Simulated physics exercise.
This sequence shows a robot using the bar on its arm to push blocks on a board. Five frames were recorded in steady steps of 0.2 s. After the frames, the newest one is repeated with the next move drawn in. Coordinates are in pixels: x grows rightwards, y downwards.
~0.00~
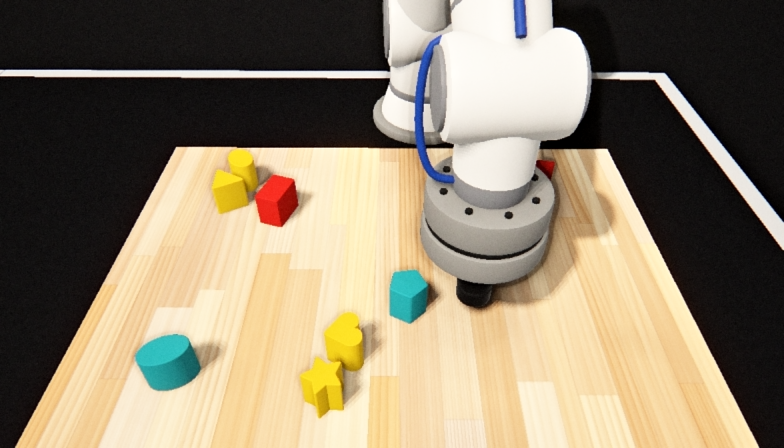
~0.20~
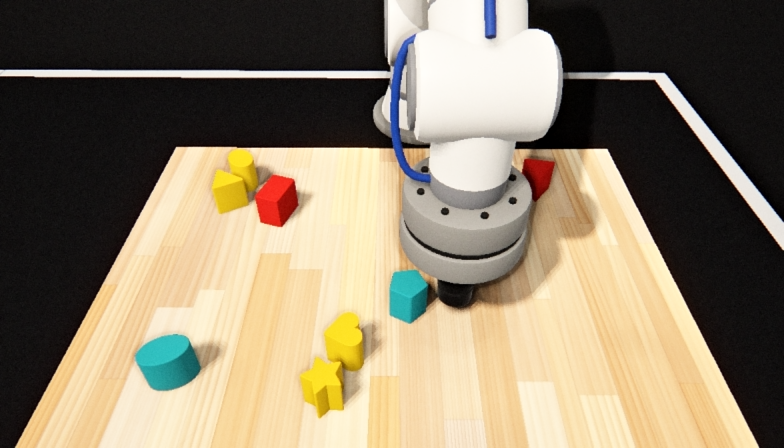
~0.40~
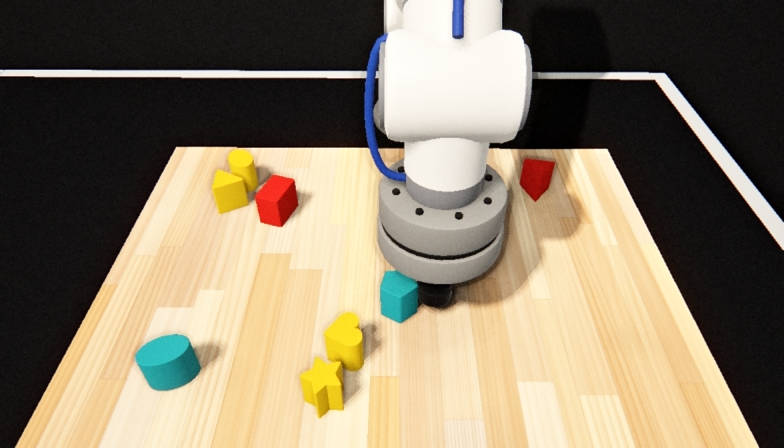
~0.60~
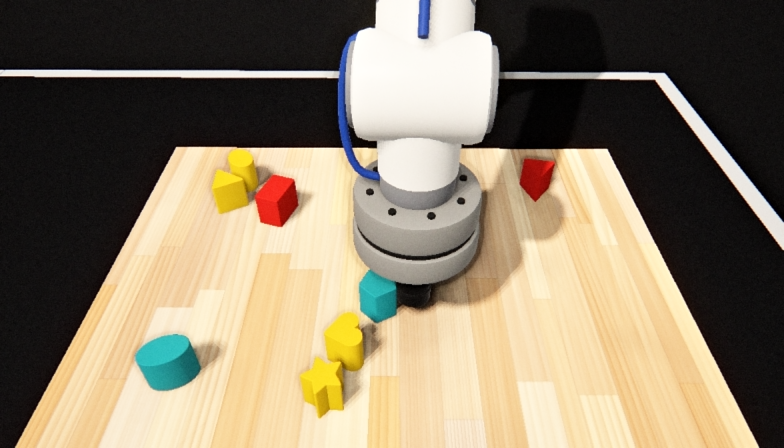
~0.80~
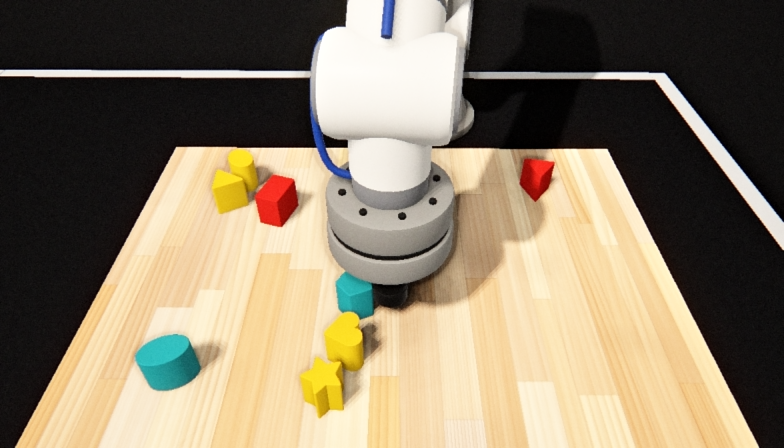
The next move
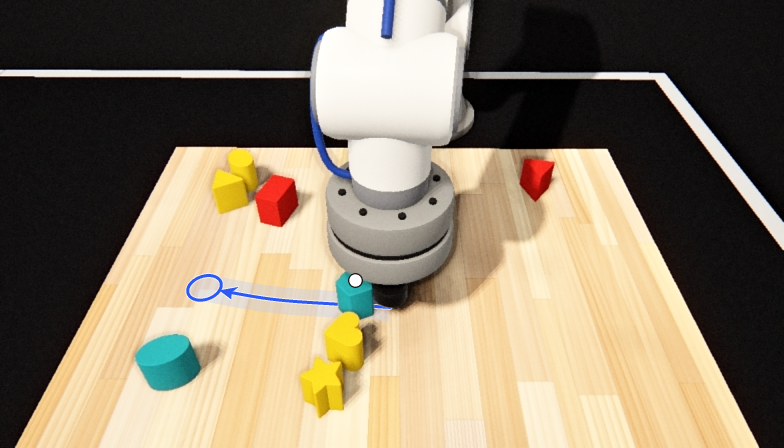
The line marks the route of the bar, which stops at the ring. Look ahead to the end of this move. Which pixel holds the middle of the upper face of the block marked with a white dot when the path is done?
The centre of its top face lies at (160, 264).
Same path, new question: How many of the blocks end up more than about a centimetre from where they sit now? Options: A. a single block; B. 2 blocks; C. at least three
Option A.
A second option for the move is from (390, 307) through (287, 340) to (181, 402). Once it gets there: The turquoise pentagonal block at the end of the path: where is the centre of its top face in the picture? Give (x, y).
My estimate: (285, 283).
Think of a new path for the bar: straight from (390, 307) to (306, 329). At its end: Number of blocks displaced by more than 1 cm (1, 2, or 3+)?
It's going to be one.
The drawn path runs from (390, 307) over (326, 303) and (263, 298) to (205, 288); the dot is on the turquoise pentagonal block.
The first path, step by step. One third of the way, bar (324, 292); turquoise pentagonal block (288, 276).
Two thirds of the way, bar (260, 286); turquoise pentagonal block (222, 271).
At the end, bar (200, 276); yellow heart block not moved; turquoise pentagonal block (160, 264), turned 15° anticlockwise.
